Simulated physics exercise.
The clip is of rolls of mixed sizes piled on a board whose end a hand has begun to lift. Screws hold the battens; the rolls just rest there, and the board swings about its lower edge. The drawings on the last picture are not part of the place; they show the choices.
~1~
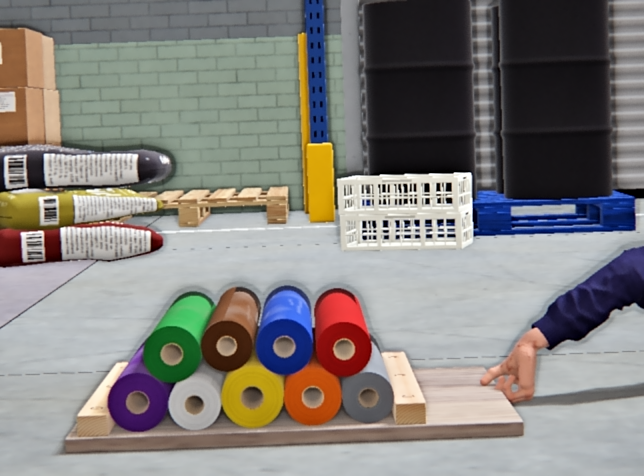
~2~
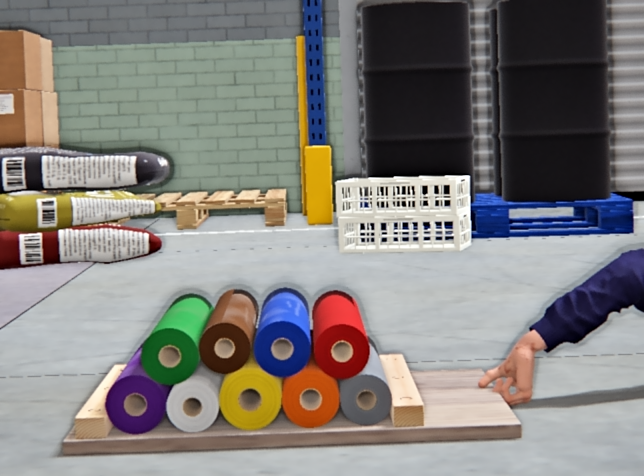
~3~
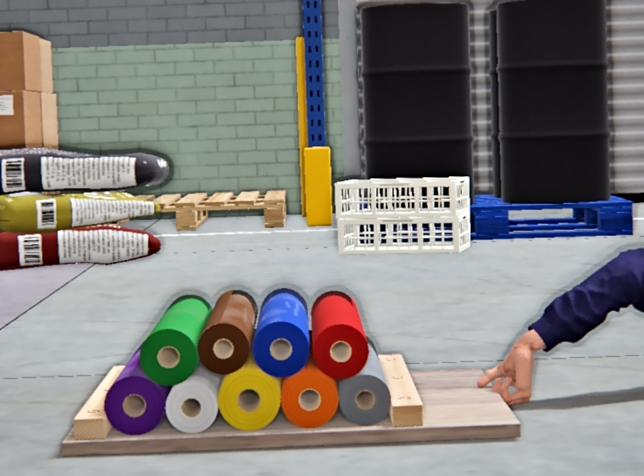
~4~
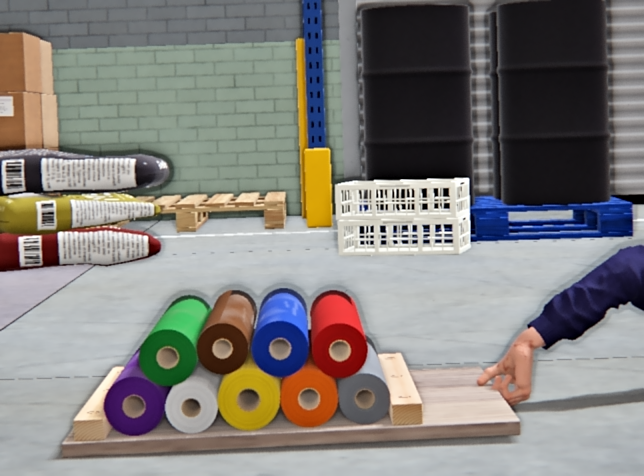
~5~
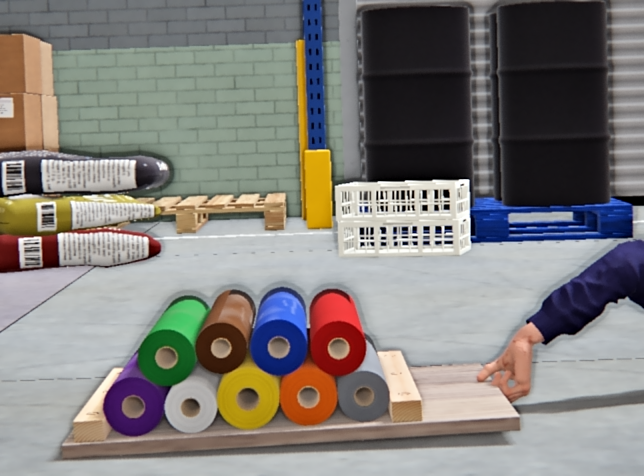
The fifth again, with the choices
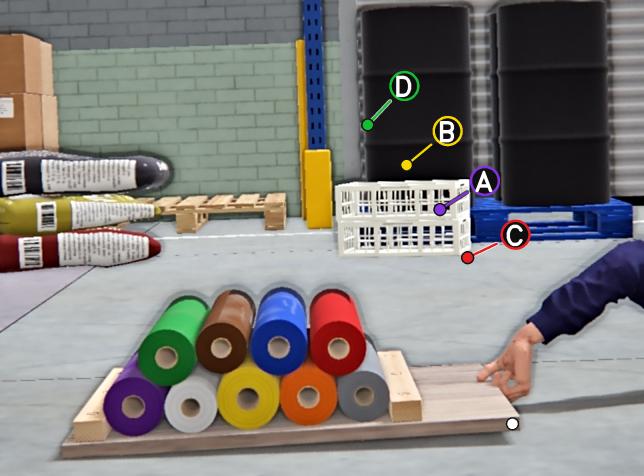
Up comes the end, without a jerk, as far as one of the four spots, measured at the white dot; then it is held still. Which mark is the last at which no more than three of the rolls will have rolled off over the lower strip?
The highest mark that will do is A.
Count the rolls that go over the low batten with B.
At B the number is four.
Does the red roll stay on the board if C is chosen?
The red roll: Yes.
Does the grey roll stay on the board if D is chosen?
Yes, with D.
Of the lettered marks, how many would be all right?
The number is two.
On the marked copy, A at (440, 209); B at (407, 165); C at (468, 258); D at (368, 125); the white dot at (512, 424).
Taking A. A third of the way, board at 18°.
Two thirds of the way, board at 31°.
When it is over, board at 31°, none over the low batten.
As for the rest, B four over the low batten (red, blue, green, brown); C none over the low batten; D four over the low batten (red, blue, green, brown).
